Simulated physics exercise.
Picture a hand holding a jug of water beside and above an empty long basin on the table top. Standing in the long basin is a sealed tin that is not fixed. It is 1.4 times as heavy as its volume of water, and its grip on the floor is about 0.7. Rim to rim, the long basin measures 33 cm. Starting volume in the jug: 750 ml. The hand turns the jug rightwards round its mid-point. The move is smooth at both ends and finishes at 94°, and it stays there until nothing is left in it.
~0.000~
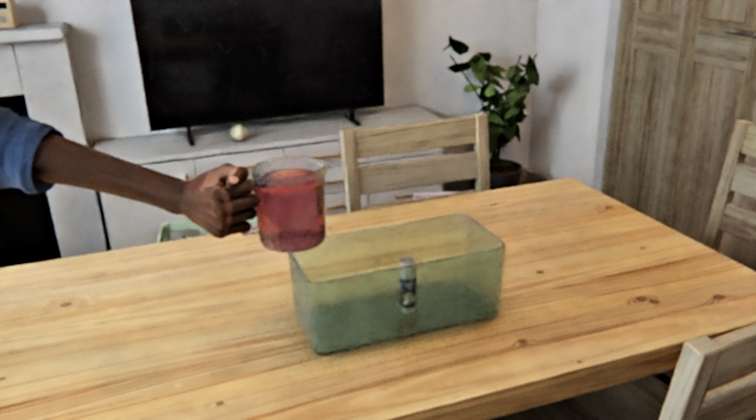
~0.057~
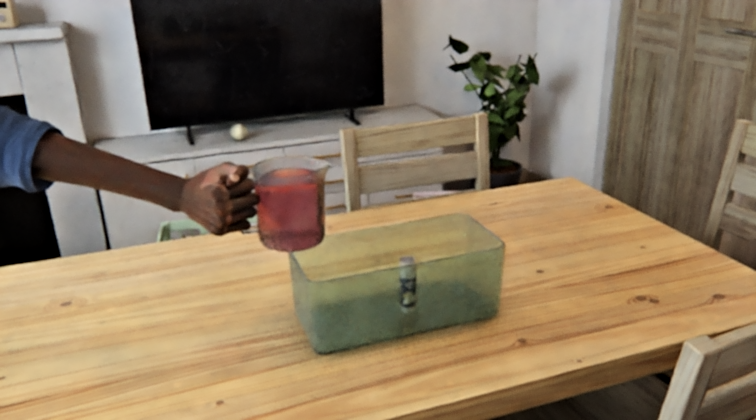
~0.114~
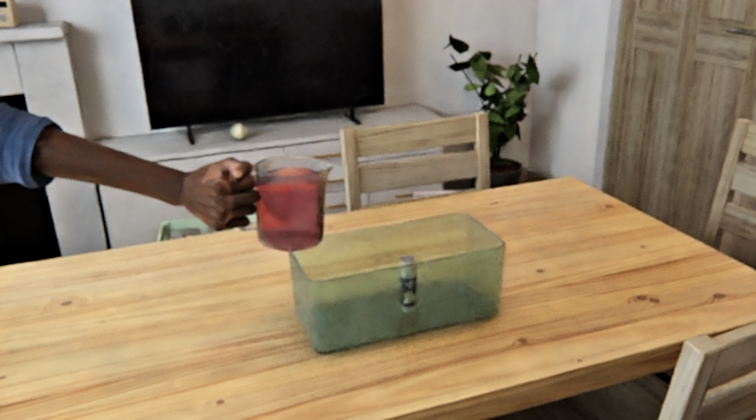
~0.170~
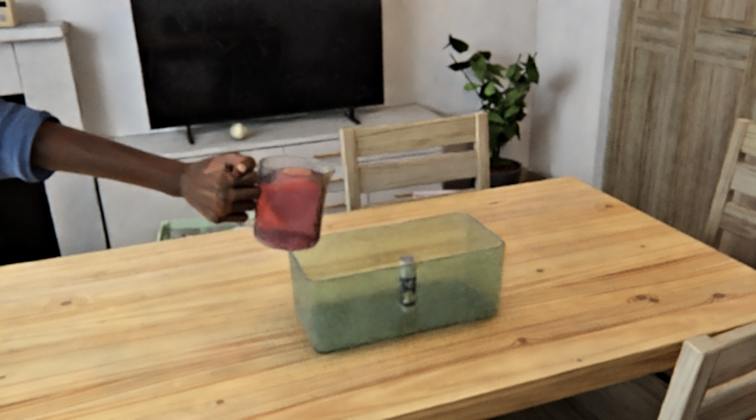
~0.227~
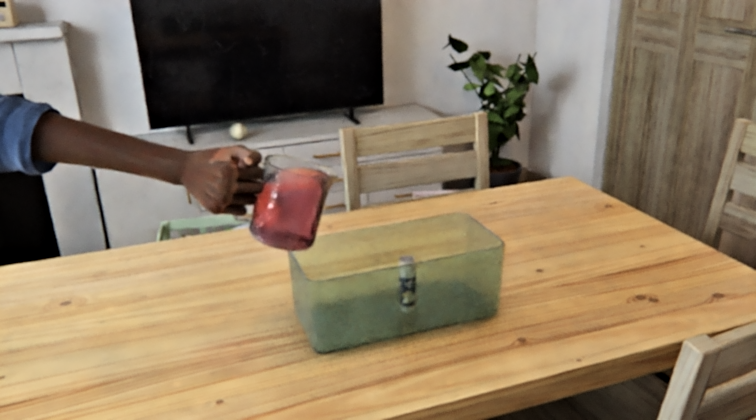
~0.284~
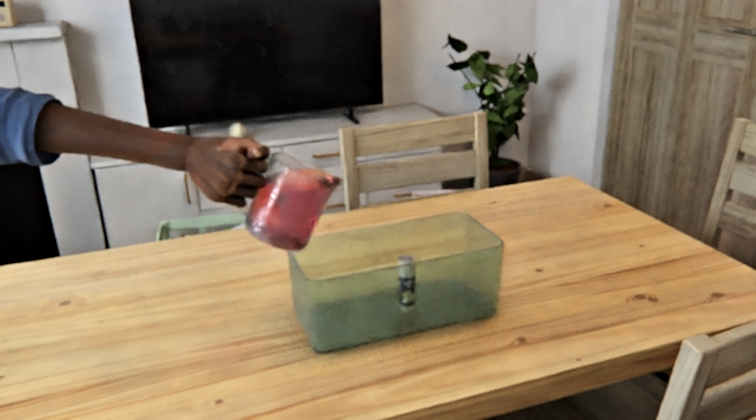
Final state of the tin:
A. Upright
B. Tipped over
Upright (A).
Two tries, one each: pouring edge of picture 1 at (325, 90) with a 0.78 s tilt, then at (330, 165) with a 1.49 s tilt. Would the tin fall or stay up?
The tin overturns the first time and stays vertical the second time.
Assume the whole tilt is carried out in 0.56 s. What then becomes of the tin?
The tin stays on its base.
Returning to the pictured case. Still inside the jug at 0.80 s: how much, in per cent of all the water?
About 28 percent.
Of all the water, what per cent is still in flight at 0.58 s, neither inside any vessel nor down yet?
I'd say close to 16 per cent.
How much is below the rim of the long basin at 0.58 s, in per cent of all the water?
14 %, more or less.
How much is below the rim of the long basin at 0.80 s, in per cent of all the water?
Close to 58 in a hundred.
After 0.58 s the tilt is 80° and 70 per cent is still to pour; the tin stands where it began.
After 0.80 s the tilt is 94° and 29 per cent is still to pour; the tin stands where it began.
After 1.03 s the tilt is 94° and 10 per cent is still to pour; the tin stands where it began.
After 1.28 s the tilt is 94° and 4 per cent is still to pour; the tin stands where it began.
In the end the tin stands where it began.
